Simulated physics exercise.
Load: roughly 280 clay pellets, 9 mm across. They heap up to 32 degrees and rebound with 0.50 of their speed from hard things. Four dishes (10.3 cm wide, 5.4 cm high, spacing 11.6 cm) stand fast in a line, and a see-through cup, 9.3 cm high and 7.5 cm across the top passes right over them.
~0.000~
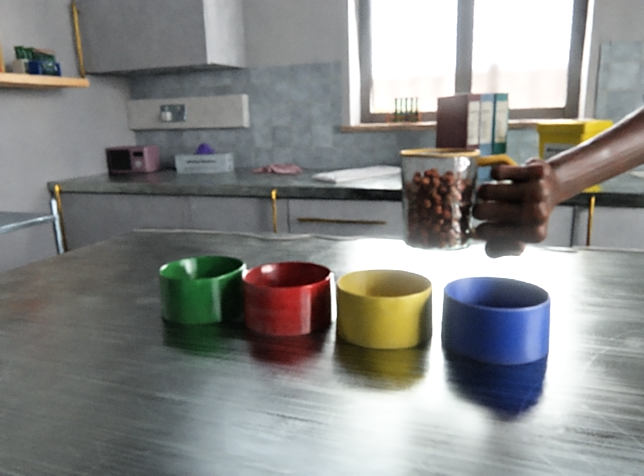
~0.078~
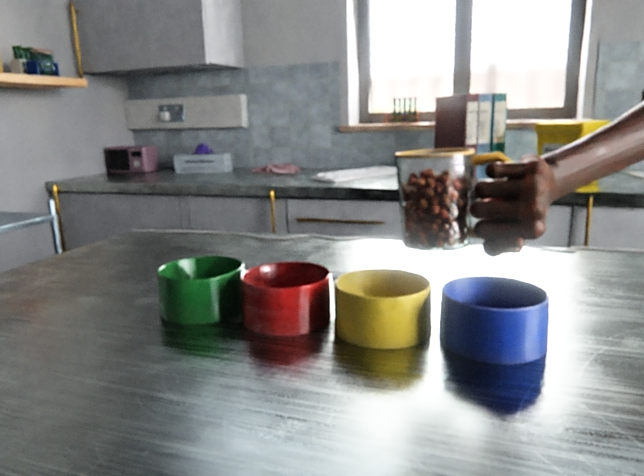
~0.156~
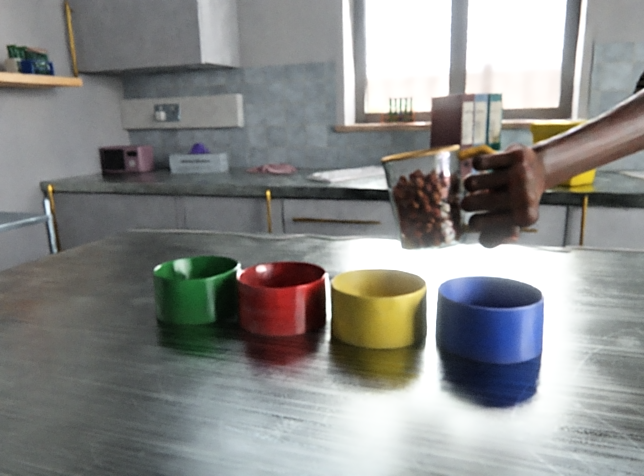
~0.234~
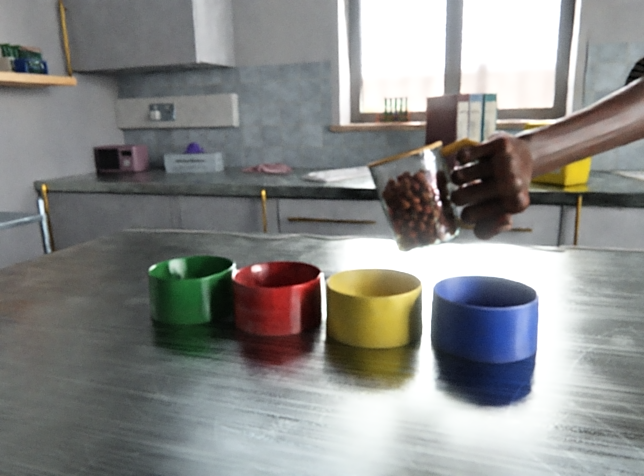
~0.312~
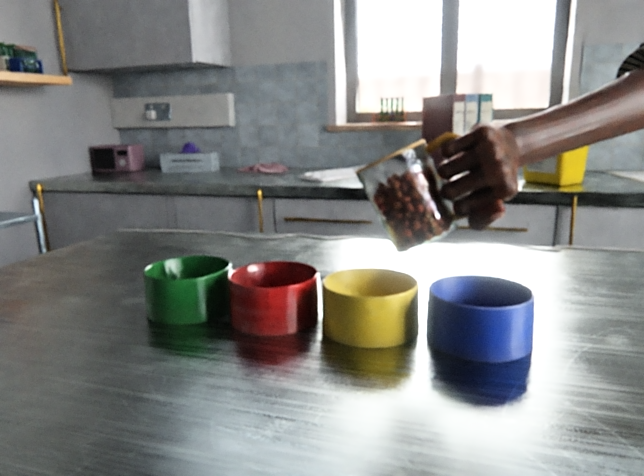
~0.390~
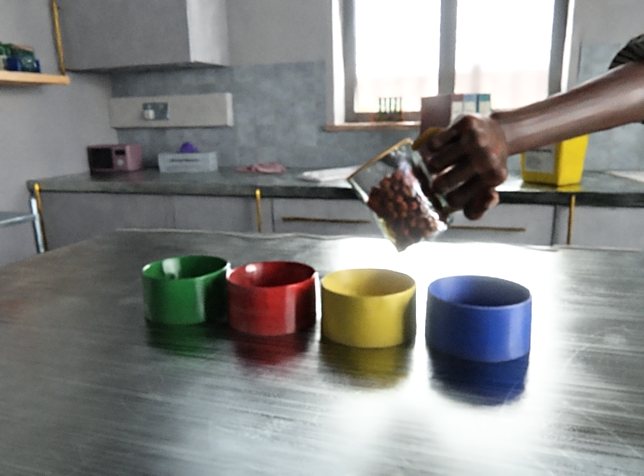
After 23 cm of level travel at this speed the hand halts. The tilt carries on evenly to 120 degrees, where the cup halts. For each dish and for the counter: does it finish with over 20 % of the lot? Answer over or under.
Red dish: Over; blue dish: Under; green dish: Under; yellow dish: Under; on the counter: Under.
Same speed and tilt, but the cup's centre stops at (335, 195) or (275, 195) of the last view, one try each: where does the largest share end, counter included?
The winner: Red; red.
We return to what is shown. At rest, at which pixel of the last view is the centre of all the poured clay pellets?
Near (275, 299).
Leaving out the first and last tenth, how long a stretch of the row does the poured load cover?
Some 6 cm.
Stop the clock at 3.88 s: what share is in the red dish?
Near 95 per cent so far.
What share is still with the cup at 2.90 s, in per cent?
Some 0 per cent of the load.
Then, at 1.89 s, tilt 120 degrees; cup holds 0 %, red 95 %.
Then, at 2.90 s, tilt 120 degrees; cup holds 0 %, red 95 %.
Then, at 3.88 s, tilt 120 degrees; cup holds 0 %, red 95 %.
By 4.2 s all is still; red 95 %, blue 0 %, green 0 %, yellow 0 %, counter 5 %.
